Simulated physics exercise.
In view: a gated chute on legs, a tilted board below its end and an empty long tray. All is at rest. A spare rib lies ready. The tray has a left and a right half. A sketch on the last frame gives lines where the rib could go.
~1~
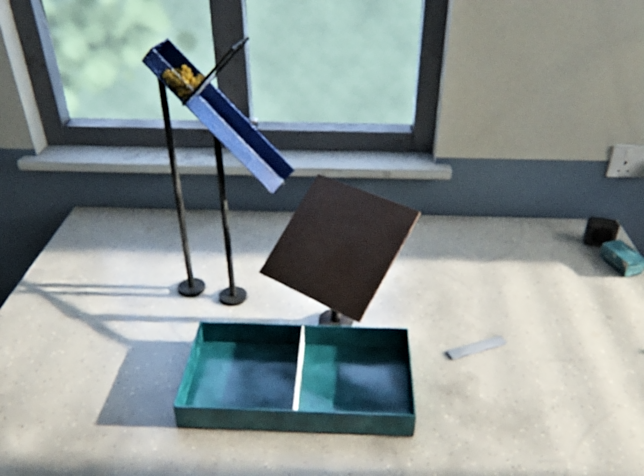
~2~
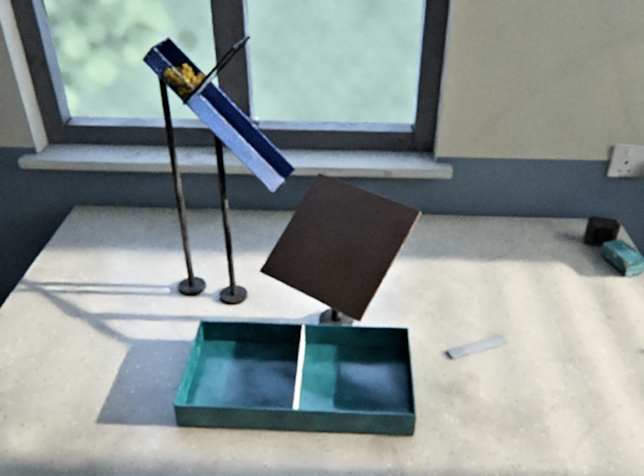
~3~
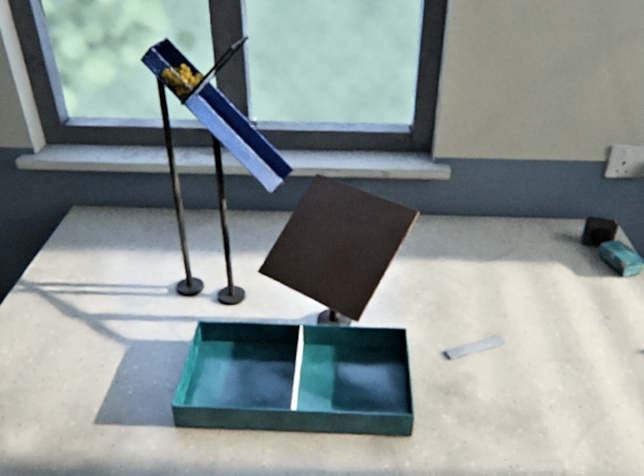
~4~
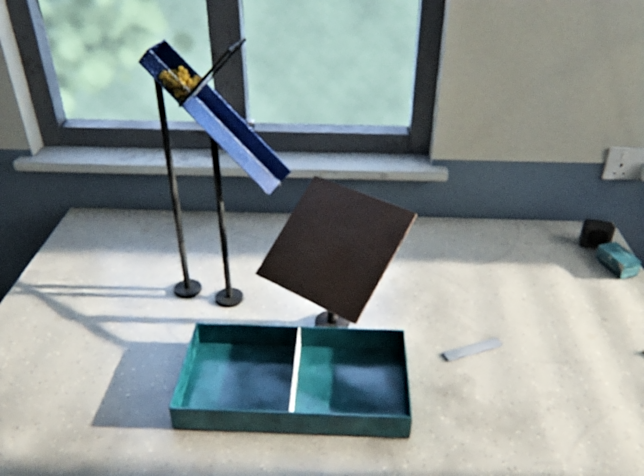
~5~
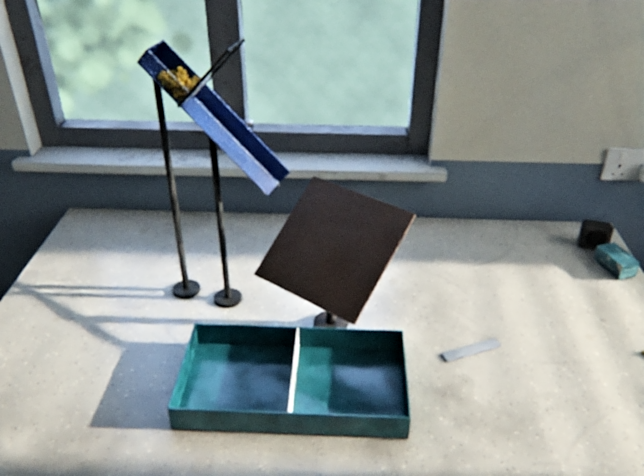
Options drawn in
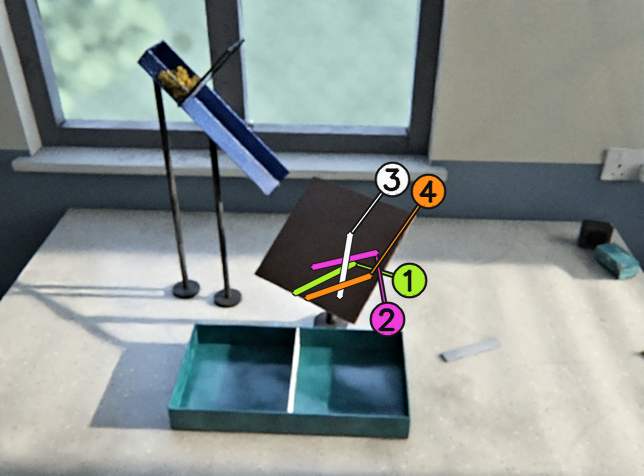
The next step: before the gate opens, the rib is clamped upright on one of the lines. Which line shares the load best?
The answer is line 3.
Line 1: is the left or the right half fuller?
More lands on the left.
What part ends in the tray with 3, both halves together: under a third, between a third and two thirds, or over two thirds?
Over two thirds.
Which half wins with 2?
More lands on the left.
On the marked copy, line 1 from (353, 263) to (295, 292); line 2 from (375, 252) to (313, 267); line 3 from (350, 234) to (339, 296); line 4 from (369, 276) to (307, 297).
If 1 is chosen, of what is caught, nearly all in the left half, a small part in the right.
If 2 is chosen, of what is caught, most in the left half, a small part in the right.
If 3 is chosen, of what is caught, about a third in the left half, about two thirds in the right.
If 4 is chosen, of what is caught, nearly all in the left half, a small part in the right.
